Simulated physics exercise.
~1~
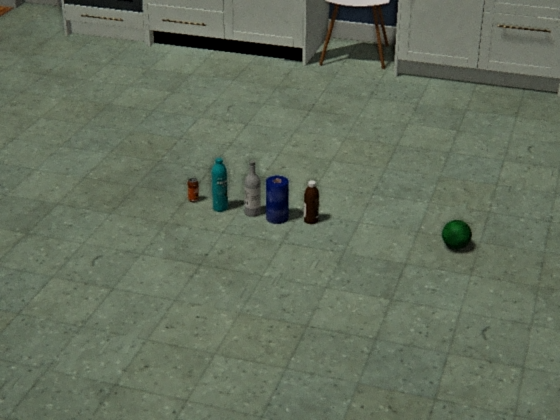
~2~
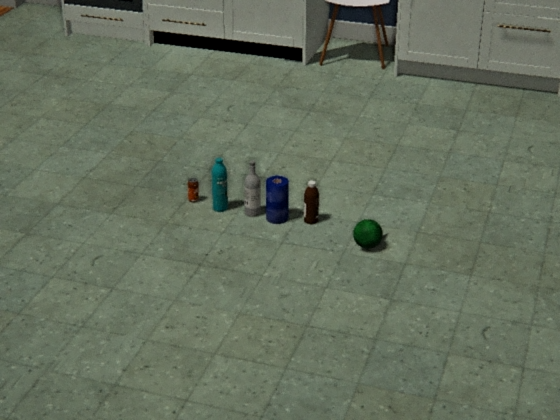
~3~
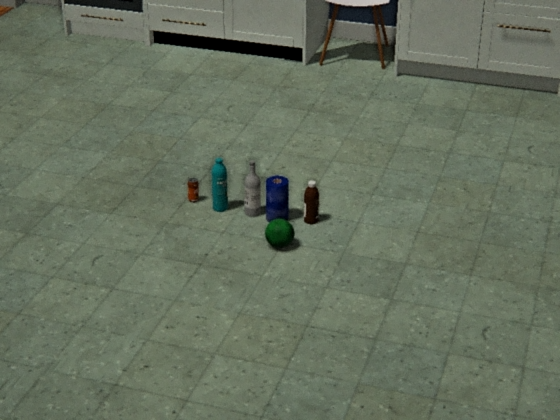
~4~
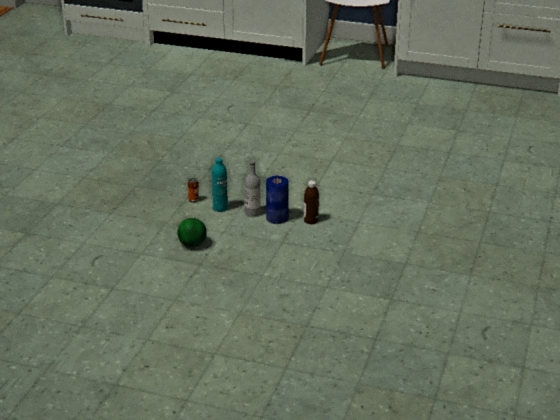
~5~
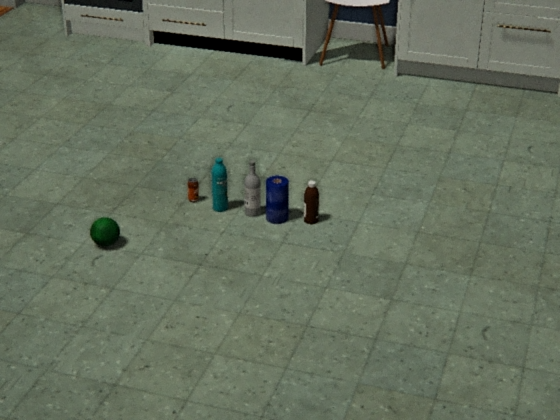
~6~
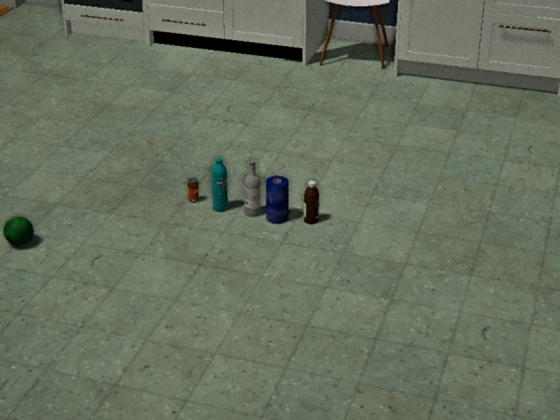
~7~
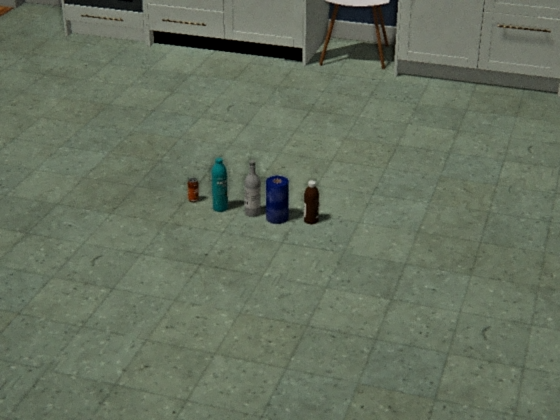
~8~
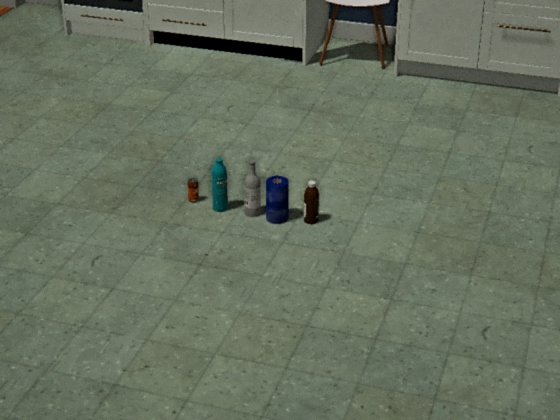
At first, a green ball is on the right side of a tiled floor, level with a short row of items that includes an orange can, a turquoise bottle, a white bottle, a blue roll and a brown bottle. The ball rolls left toward the row while cabinets and a chair stand still behind. It passes in front of the brown bottle and the blue roll without knocking anything. Continuing left at a steady pace, it clears the orange can and nears the left edge. Finally it leaves the view, and all five items remain upright in their places.
